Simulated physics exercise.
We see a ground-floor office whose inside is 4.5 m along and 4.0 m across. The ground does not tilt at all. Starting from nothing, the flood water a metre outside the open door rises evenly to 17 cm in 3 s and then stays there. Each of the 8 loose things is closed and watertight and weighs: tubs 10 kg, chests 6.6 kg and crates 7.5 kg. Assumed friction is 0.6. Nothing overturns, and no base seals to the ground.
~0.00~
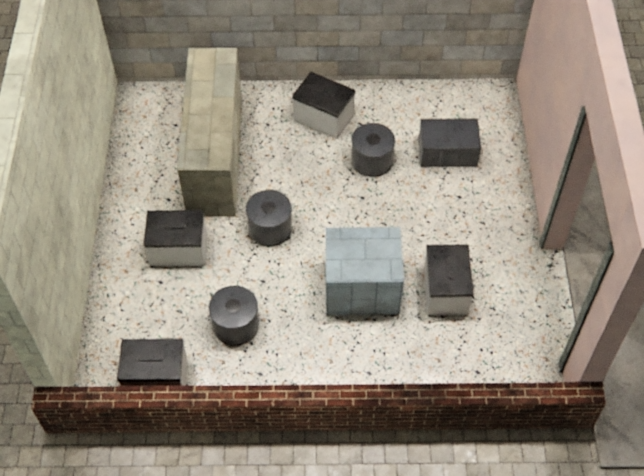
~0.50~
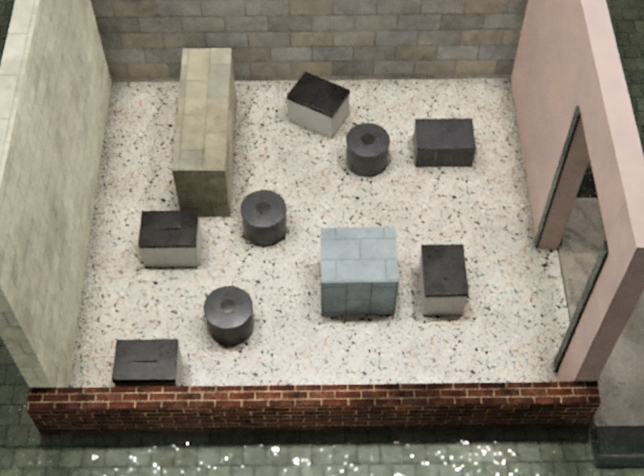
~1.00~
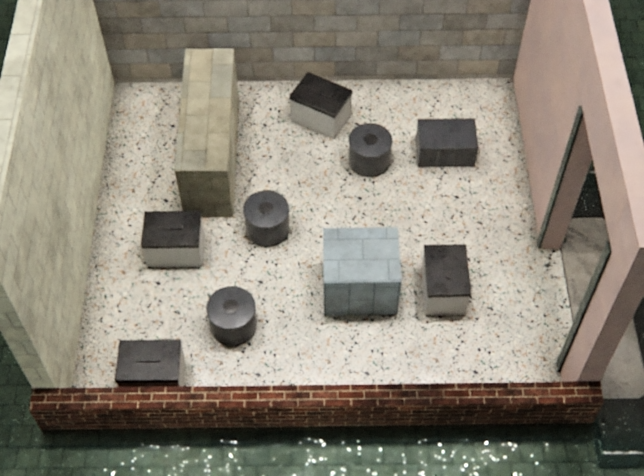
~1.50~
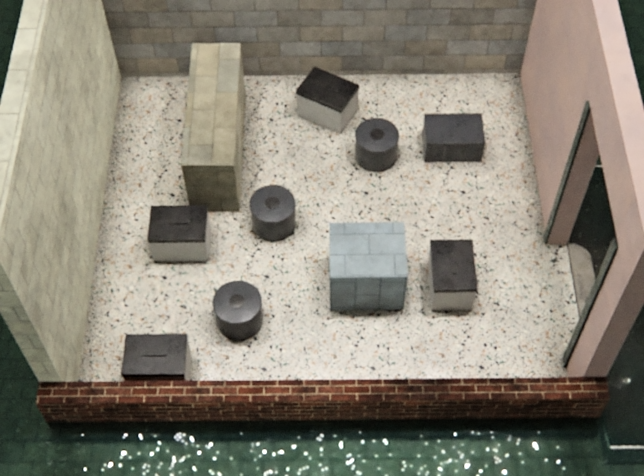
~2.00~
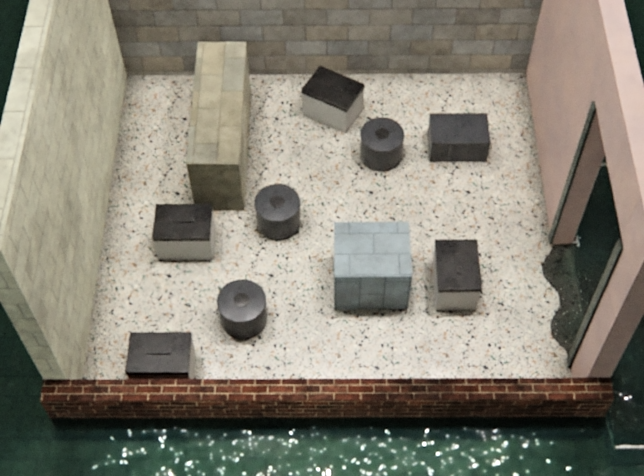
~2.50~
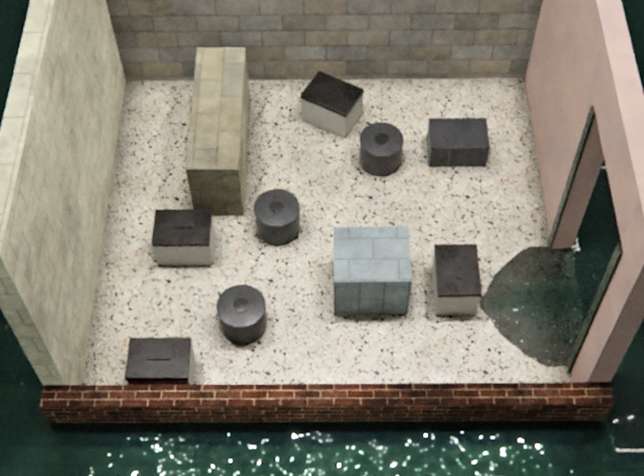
In this clip, dark green water covers the paving around a walled room holding blocks and round tubs, then enters through the opening on the right and spreads a small patch across the speckled floor, while the objects stay still.
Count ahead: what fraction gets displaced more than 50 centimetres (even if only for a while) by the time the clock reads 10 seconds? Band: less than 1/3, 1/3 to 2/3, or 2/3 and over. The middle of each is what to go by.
Band: 1/3 to 2/3.
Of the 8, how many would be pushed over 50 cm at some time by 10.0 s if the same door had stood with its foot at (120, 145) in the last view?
Then it comes to 3.
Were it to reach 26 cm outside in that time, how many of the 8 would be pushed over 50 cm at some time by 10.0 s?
Then 6 of them.
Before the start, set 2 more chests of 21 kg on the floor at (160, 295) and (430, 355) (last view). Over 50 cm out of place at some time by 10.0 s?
The first: Not as far. The second: Farther.
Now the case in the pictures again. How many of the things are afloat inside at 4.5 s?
Tally: 1 of them.
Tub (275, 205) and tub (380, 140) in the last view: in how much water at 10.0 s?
Depths: Near 5 cm, then near 7 cm.
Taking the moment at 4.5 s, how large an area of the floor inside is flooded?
I'd estimate close to 6.0 m2.
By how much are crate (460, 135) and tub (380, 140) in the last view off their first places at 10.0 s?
5 cm, 20 cm.
After 3.5 s 0 of 8 are over 50 cm from their spots; 0 afloat.
After 4.5 s 0 of 8 are over 50 cm from their spots; 1 afloat.
After 7.0 s 2 of 8 are over 50 cm from their spots; 2 afloat.
After 10.0 s 4 of 8 are over 50 cm from their spots, and 4 have been at some point; 6 afloat.
